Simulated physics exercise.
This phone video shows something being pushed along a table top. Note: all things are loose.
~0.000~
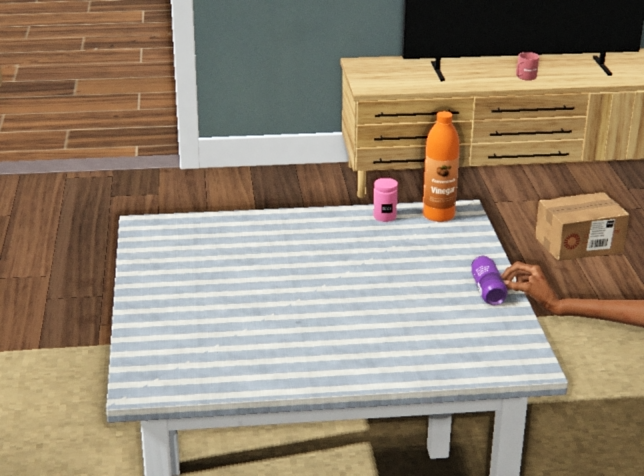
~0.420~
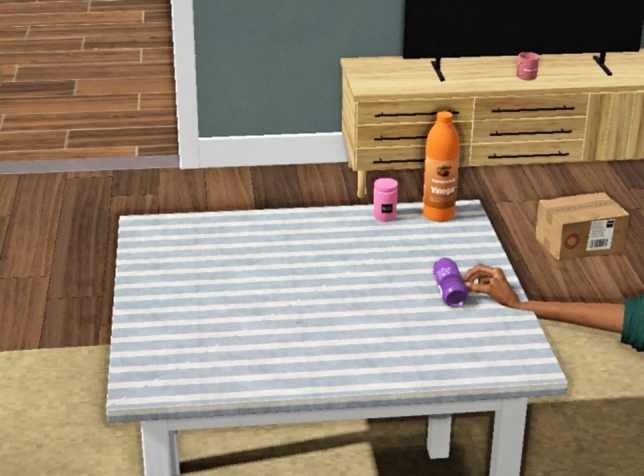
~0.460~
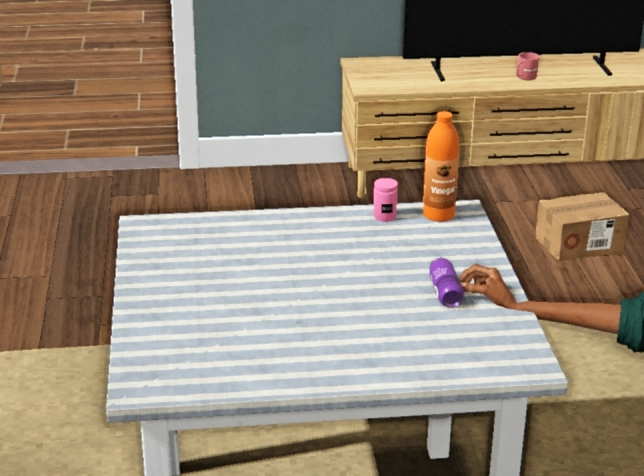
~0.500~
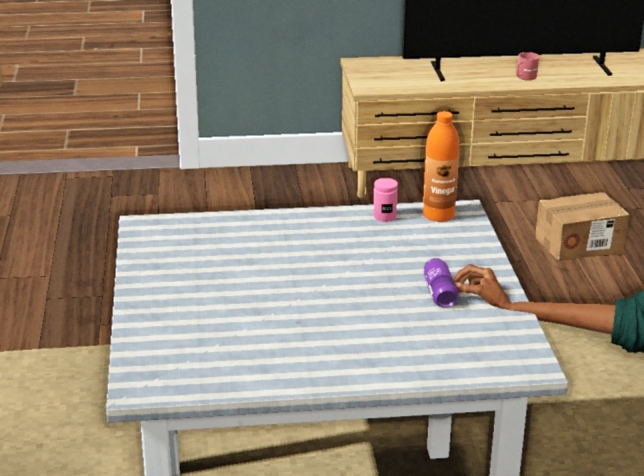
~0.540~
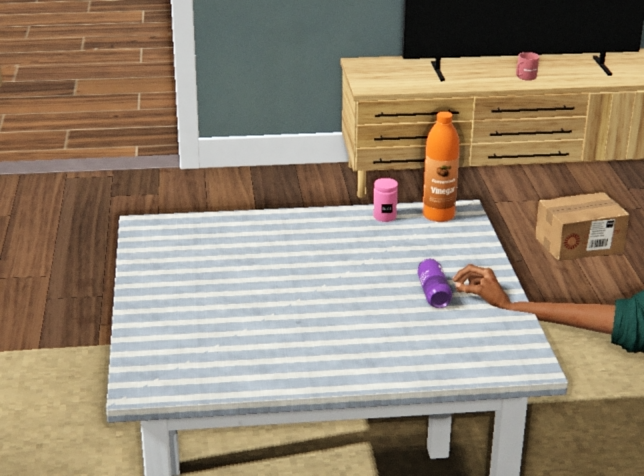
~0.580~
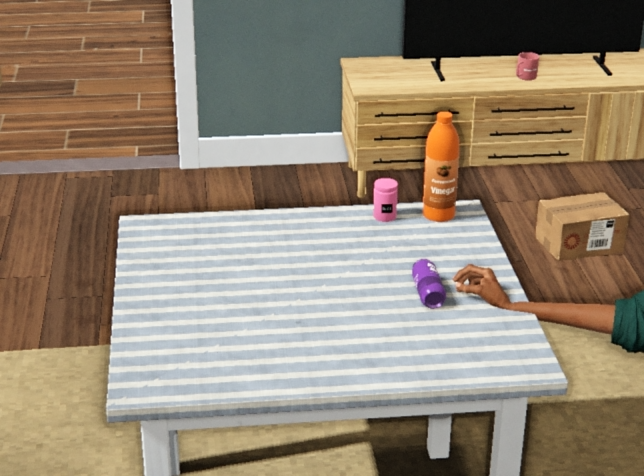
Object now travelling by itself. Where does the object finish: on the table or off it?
On the table.
Around 0.68 s, purple can displaced about its own width near (415, 284).
Around 0.88 s, purple can displaced well along near (394, 285).
Around 1.18 s, purple can displaced well along near (377, 286).
Finally (1.9 s), moved from the start, purple can. Final places as the last picture's camera would see them, purple can near (375, 286).
